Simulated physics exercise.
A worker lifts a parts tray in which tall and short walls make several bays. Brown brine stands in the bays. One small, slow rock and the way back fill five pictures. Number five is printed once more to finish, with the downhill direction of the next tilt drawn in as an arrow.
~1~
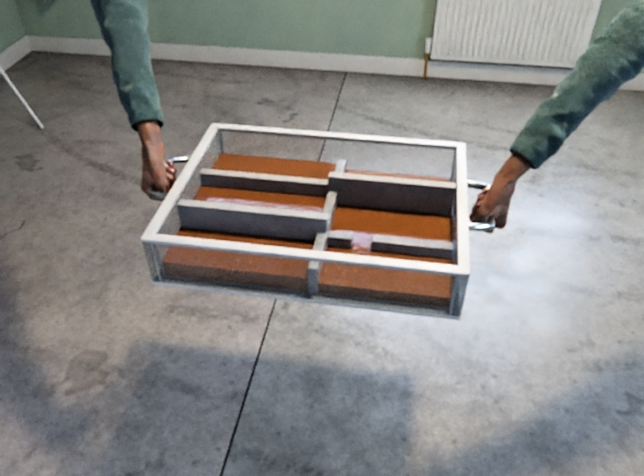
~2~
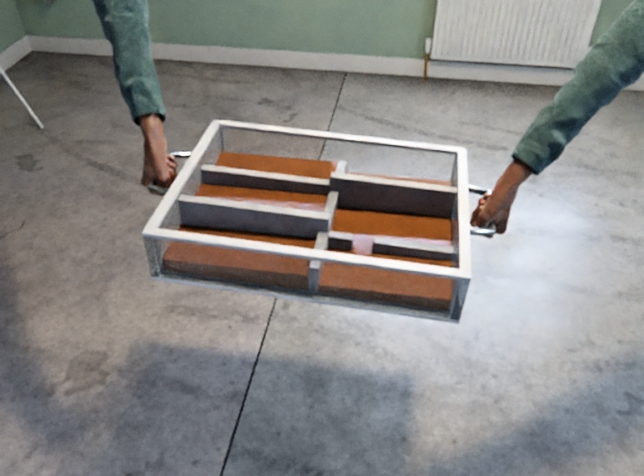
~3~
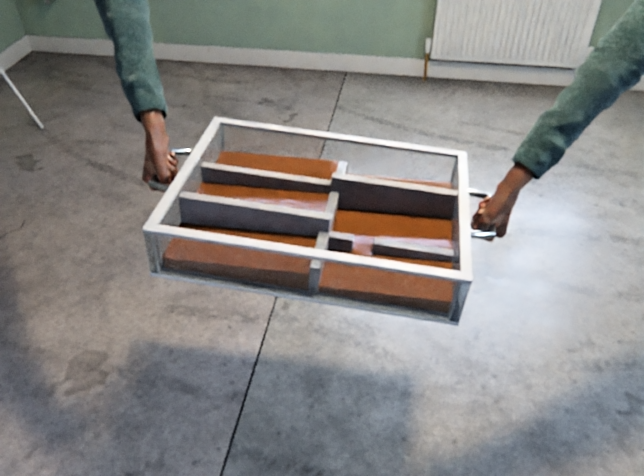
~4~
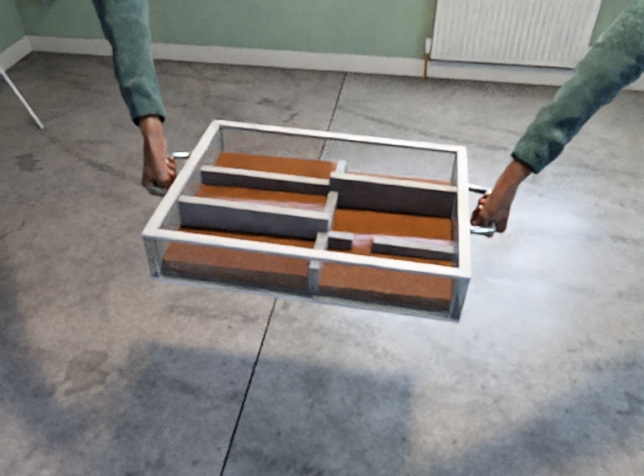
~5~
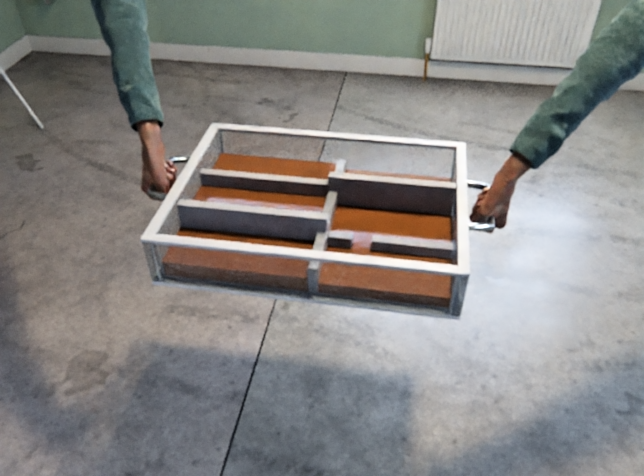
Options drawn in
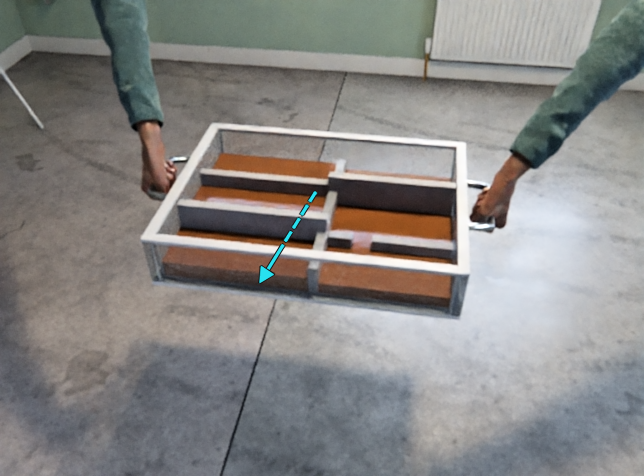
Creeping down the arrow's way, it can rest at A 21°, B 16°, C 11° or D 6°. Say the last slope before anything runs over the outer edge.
The answer is angle A.
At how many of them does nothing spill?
All of the four.
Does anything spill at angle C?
No, that is safe.
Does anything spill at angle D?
No, not at all.
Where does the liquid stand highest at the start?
The centre left bay.
The tray is level; deepest in the centre left bay, at (259, 207), shallowest in the back right.
Tipped about 2° down to the right; no wall is crossed.
Tipped about 4° down to the right; no wall is crossed.
Tipped about 2° down to the right; no wall is crossed.
The tray is level; deepest in the centre left bay, at (259, 207), shallowest in the back right.
The arrow ends at (262, 278).
Choosing A, nothing spills; the centre left bay holds the most.
Choosing B, nothing spills; the centre left bay holds the most.
Choosing C, nothing spills; the centre left bay holds the most.
Choosing D, nothing spills; the centre left bay holds the most.
